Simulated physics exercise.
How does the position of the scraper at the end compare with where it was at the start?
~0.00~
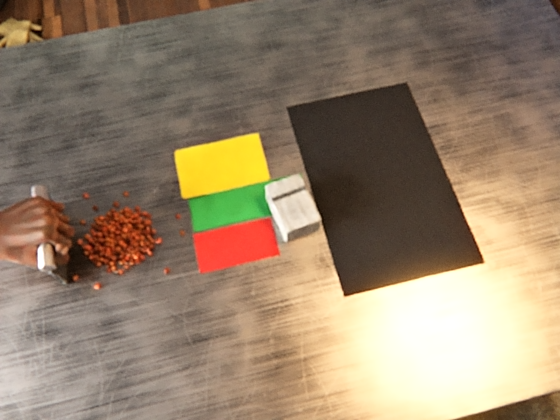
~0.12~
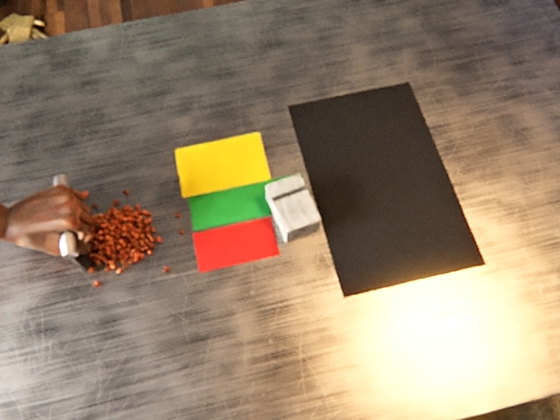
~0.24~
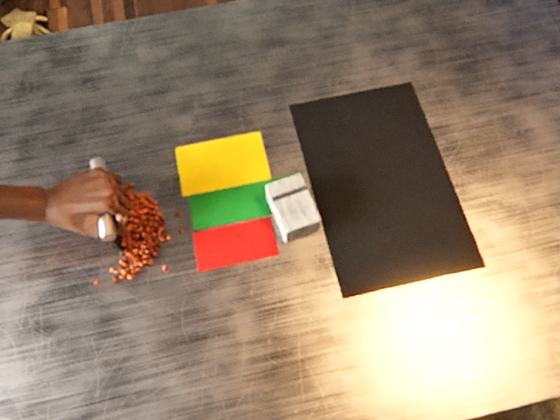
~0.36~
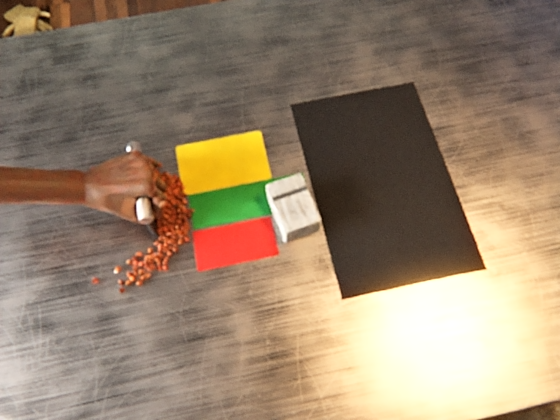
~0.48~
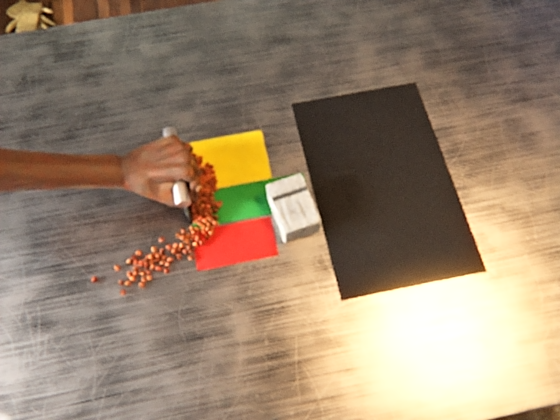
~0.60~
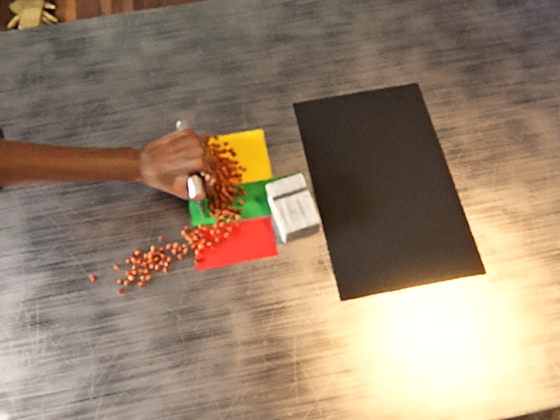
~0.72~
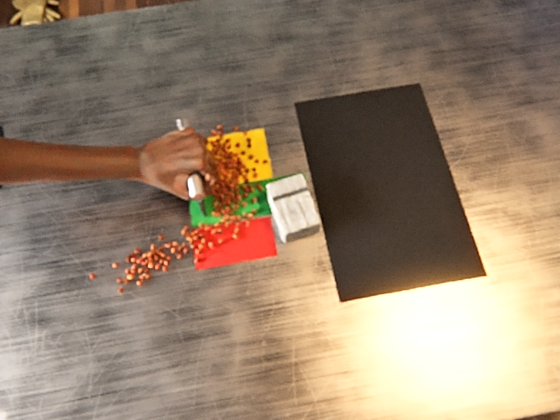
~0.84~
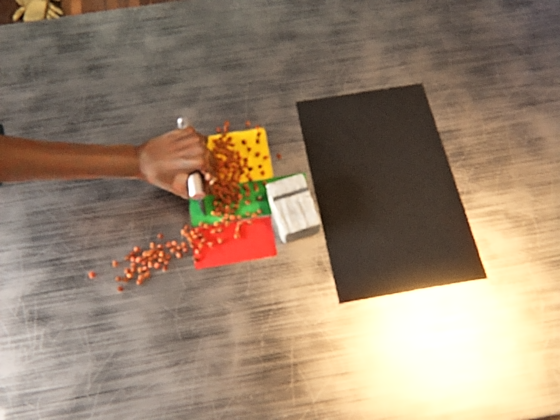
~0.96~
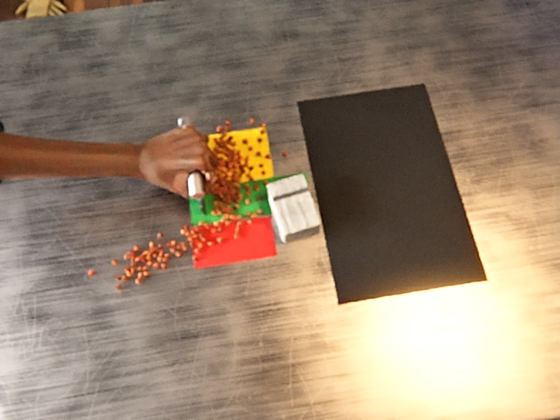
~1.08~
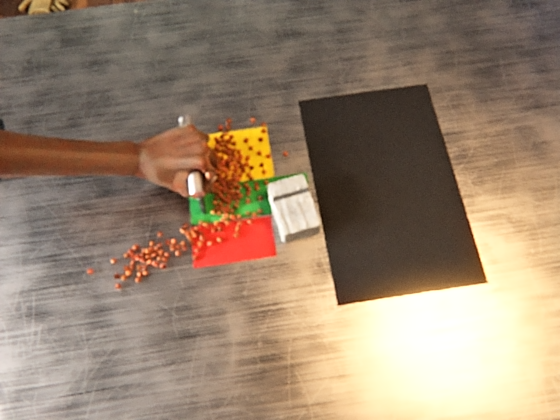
At the start the scraper is near the left edge of the table, on the left side of the pellet heap. By the end it is farther right and a little higher up, at the left part of the yellow and green mats.
